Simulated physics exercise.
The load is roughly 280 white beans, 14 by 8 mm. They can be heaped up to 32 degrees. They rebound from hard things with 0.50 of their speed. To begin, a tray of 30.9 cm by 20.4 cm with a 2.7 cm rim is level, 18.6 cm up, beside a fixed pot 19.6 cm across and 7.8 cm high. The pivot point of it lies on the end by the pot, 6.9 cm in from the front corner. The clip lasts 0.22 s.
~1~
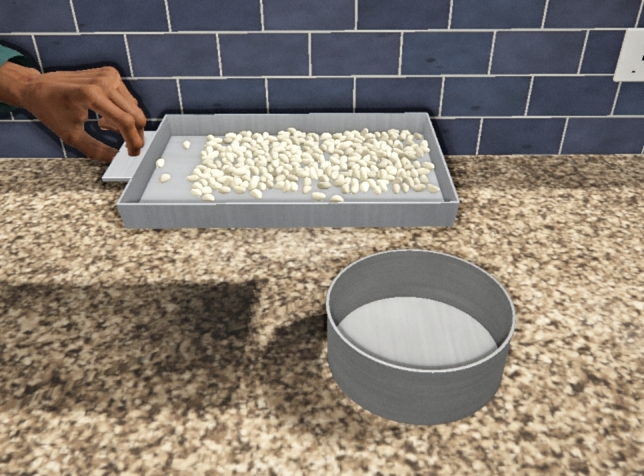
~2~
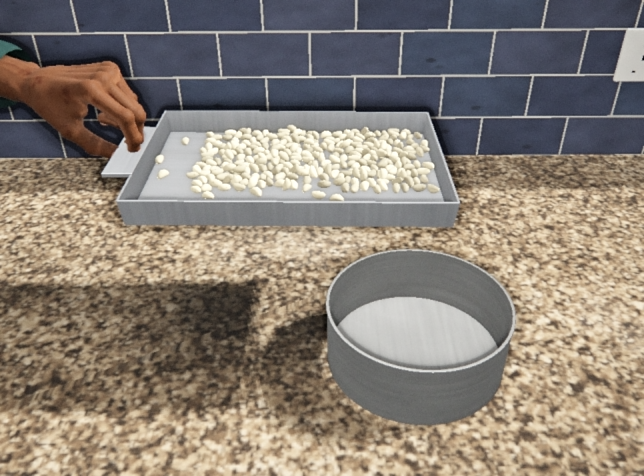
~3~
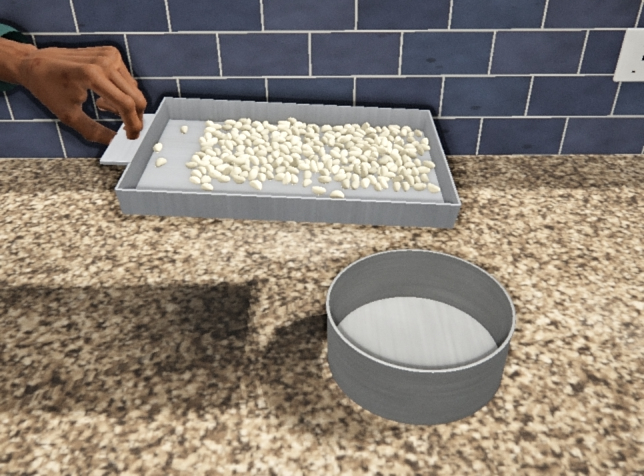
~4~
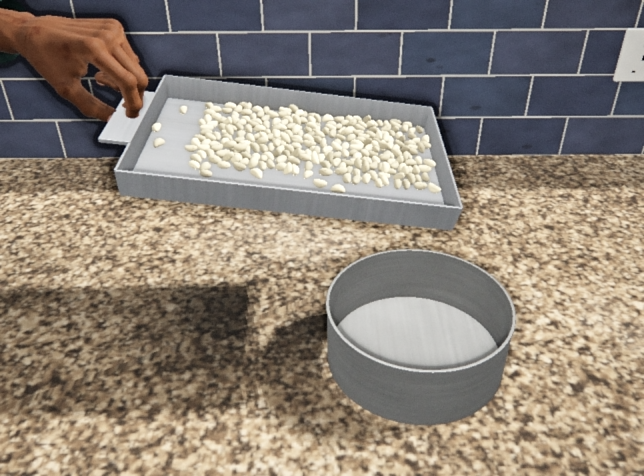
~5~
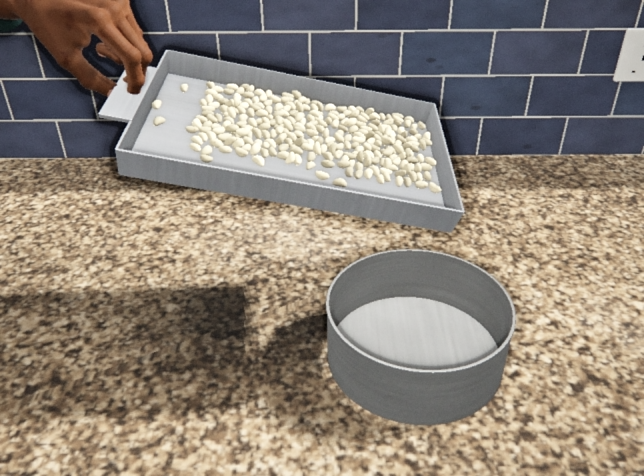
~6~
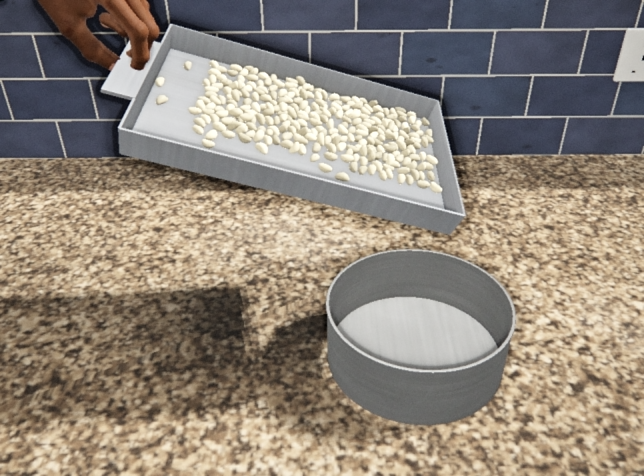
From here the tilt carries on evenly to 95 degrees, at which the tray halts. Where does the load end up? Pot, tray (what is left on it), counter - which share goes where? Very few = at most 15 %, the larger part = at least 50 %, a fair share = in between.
Pot - the larger part, tray - very few, counter - a fair share.
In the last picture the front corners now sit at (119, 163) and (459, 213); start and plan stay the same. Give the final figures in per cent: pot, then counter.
Pot 100; counter 0.
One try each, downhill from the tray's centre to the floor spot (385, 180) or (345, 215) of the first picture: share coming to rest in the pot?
Near 30 and 90 percent, in that order.
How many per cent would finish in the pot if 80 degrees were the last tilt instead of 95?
I'd expect some 50 per cent in the pot.
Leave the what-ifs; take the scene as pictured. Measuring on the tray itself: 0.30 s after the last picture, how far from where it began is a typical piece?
7 cm.
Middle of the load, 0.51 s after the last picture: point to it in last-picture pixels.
The middle of the load should be at about (473, 211) by then.
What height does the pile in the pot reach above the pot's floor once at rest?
2.5 cm.
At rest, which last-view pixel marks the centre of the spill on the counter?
Look close to (625, 392) in the last picture.
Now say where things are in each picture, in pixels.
Tray tilt 0 degrees, front corners at (121, 203) and (456, 201); middle of the pieces at (308, 162); pot at (419, 303), in the first picture.
Tray tilt 1 degrees, front corners at (120, 199) and (456, 202); middle of the pieces at (308, 160), in the second picture.
Tray tilt 4 degrees, front corners at (119, 188) and (457, 203), lowest corner right front; middle of the pieces at (308, 154), in the third picture.
Tray tilt 9 degrees, front corners at (119, 169) and (459, 206), lowest corner right front; middle of the pieces at (309, 144), in the fourth picture.
Tray tilt 14 degrees, front corners at (120, 148) and (461, 210), lowest corner right front; middle of the pieces at (312, 134), in the fifth picture.
Tray tilt 19 degrees, front corners at (123, 127) and (462, 213), lowest corner right front; middle of the pieces at (315, 123); pot at (419, 303), in the sixth picture.
Then, 0.30 s after the last picture, tilt 56 degrees; the tray holds 100 %, the pot 0 %.
Then, 0.51 s after the last picture, tilt 82 degrees; the tray holds 80 %, the pot 0 %.
Then, 0.83 s after the last picture, tilt 95 degrees; the tray holds 10 %, the pot 50 %.
In the end, pot 65 %, tray 0 %, counter 35 %.
